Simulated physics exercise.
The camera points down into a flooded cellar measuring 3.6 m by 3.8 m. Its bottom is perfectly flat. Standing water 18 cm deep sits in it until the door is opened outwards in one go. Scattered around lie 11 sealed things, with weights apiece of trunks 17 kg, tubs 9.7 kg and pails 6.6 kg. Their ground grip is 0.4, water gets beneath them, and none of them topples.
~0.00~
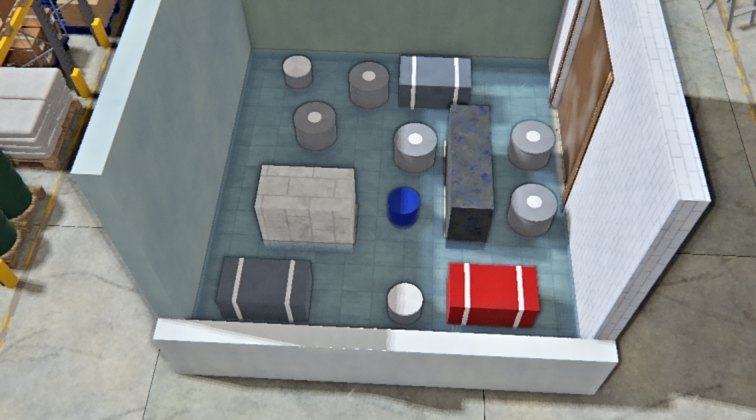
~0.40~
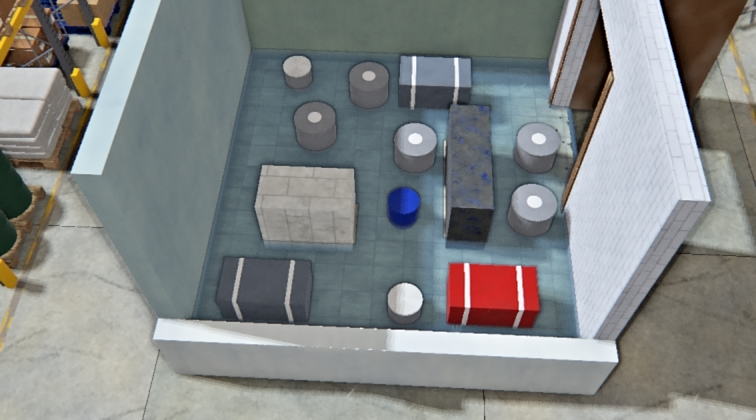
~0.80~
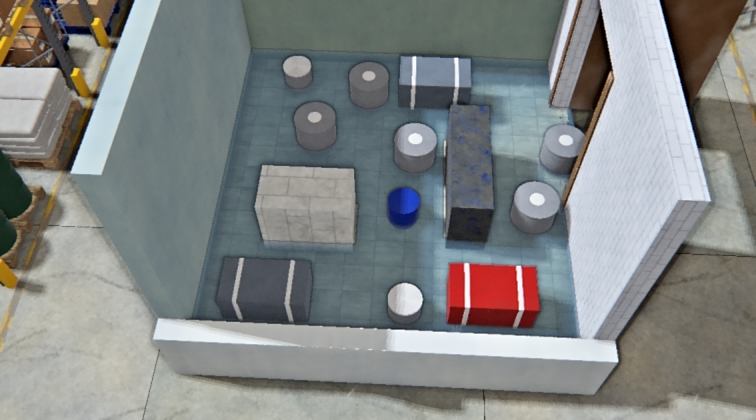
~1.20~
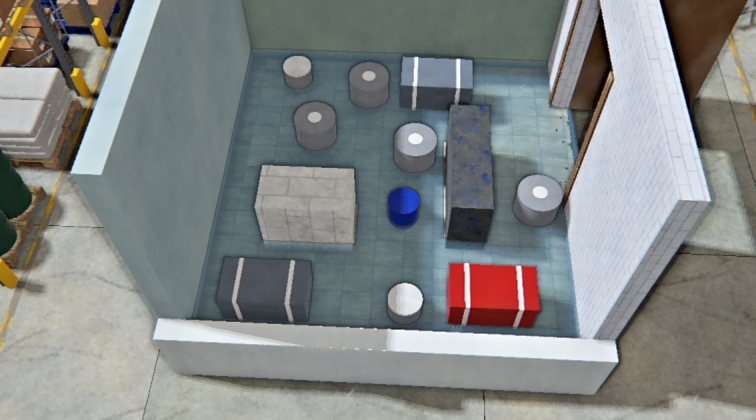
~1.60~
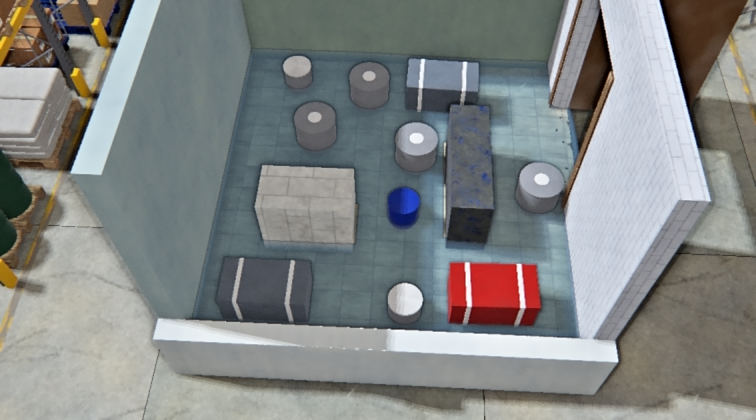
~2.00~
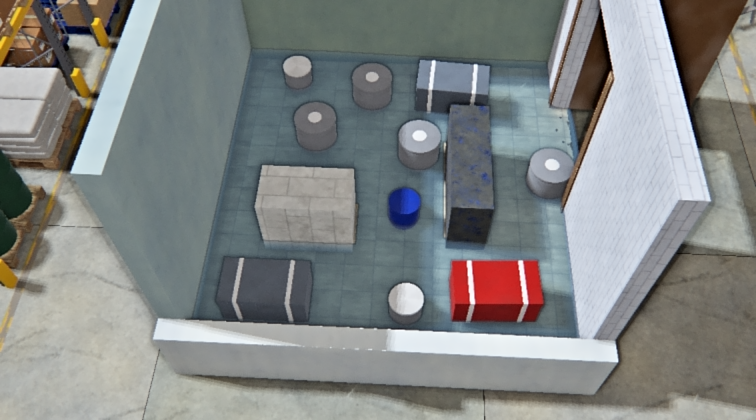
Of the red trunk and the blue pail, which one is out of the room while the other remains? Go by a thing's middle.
The red one is out while the other remains.
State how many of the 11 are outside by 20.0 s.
By that moment the number is 8.
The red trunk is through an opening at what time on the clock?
9.0 s or so.
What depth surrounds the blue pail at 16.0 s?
I'd put it at about 8 cm.
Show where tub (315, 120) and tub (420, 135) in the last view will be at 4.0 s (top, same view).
Around (340, 113) and (449, 103).
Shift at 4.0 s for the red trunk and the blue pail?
50 and 10 cm, roughly.
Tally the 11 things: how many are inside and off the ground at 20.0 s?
Total: 1.
After 4.0 s the red trunk is near (532, 256), 0.5 m from its start, afloat; the blue pail is near (417, 200), 0.1 m from its start, afloat; 2 of 11 are out; 9 afloat.
After 9.0 s the red trunk has gone out (at 8.9 s); the blue pail is near (428, 209), 0.3 m from its start, afloat; 5 of 11 are out; 6 afloat.
After 16.0 s the red trunk has gone out (at 8.9 s); the blue pail is near (426, 211), 0.2 m from its start, aground; 7 of 11 are out; 3 afloat.
After 20.0 s the red trunk has gone out (at 8.9 s); the blue pail is near (427, 215), 0.3 m from its start, aground; 8 of 11 are out; 1 afloat.
